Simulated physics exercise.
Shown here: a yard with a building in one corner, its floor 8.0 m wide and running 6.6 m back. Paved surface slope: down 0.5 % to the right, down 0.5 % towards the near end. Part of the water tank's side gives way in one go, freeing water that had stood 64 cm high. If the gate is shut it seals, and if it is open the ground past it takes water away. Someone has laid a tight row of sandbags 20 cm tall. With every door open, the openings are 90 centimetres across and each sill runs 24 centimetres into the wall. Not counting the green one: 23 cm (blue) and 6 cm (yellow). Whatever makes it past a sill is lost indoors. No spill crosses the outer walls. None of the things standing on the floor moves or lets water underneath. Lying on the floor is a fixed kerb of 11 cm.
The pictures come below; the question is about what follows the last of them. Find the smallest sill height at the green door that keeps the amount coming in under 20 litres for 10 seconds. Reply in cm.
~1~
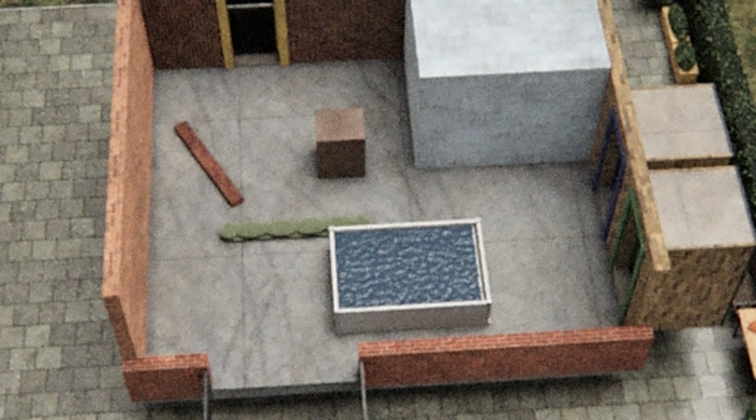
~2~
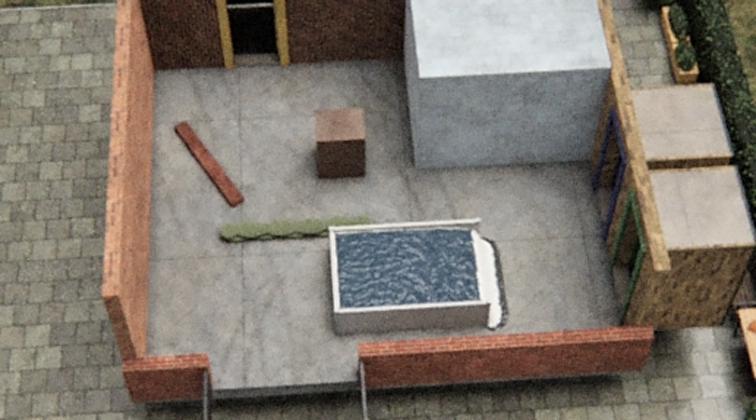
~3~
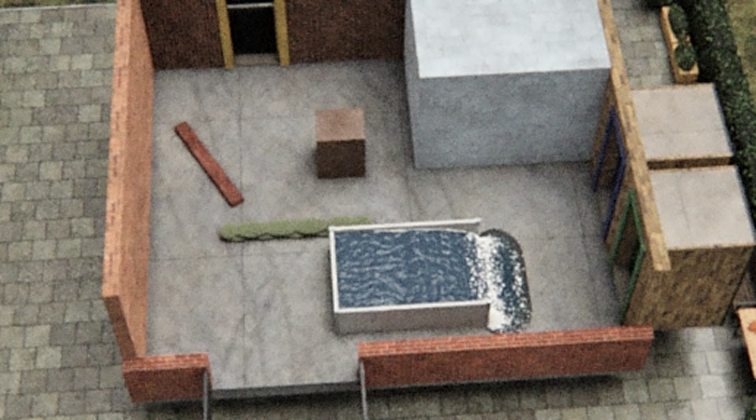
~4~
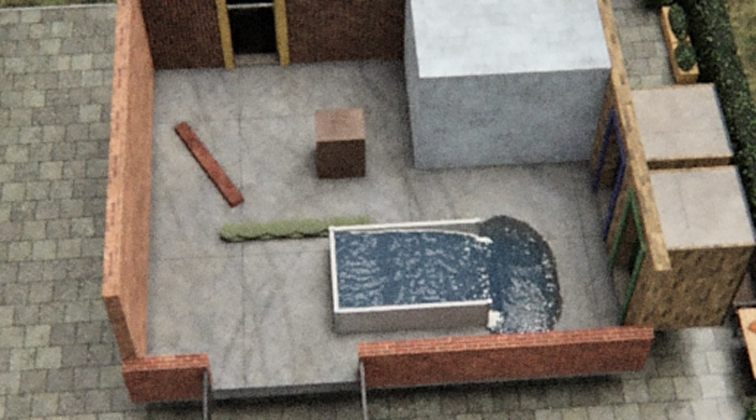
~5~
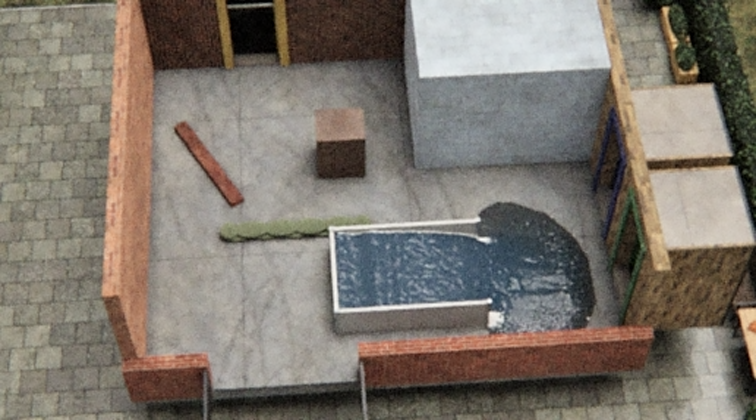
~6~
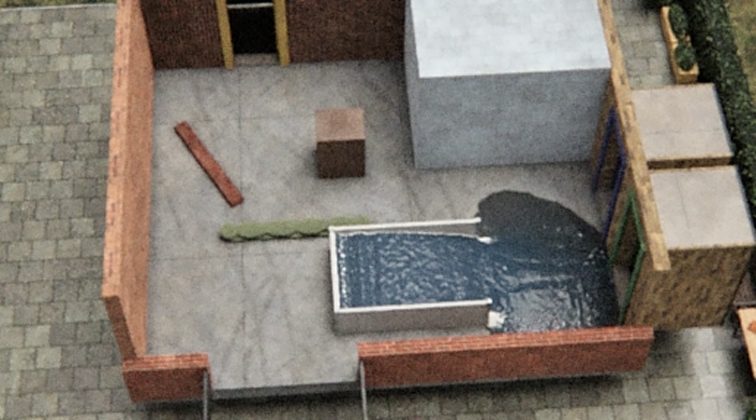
The smallest height is about 33 cm.
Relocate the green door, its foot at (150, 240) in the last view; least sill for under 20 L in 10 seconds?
It needs about 6.5 cm.
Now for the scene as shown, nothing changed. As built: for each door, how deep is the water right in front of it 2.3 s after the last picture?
Depths, in cm - blue: 25, yellow: 0, green: 30.
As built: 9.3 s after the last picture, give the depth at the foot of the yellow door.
About 4.0 centimetres.
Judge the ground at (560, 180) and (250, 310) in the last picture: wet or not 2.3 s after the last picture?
In order, the two points are soaked and bone dry.
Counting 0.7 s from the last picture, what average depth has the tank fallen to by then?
Around 38 centimetres.
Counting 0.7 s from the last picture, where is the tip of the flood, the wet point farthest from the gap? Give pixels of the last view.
Somewhere near the pixel (588, 168).
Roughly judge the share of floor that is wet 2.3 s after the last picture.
Some 25 in a hundred.
Then, 0.7 s after the last picture water covers 20 % of the floor, deepest (42 cm) near (624, 351); 35 cm at the green door, 12 litres in over its 26 cm sill.
Then, 2.3 s after the last picture water covers 25 % of the floor, deepest (35 cm) near (588, 168); 30 cm at the green door, 79 litres in over its 26 cm sill.
Then, 9.3 s after the last picture water covers 85 % of the floor, deepest (10 cm) near (613, 352); 10 cm at the green door, 86 litres in over its 26 cm sill.
At the green door as built, the water peaked near 39 cm, 1.3 s after the last picture.
Run again over the same 10 s with other heights there, 47 litres in over 29.5 cm, 2 litres over 39.5 cm. The limit of 20 litres is kept from about 33 cm up.
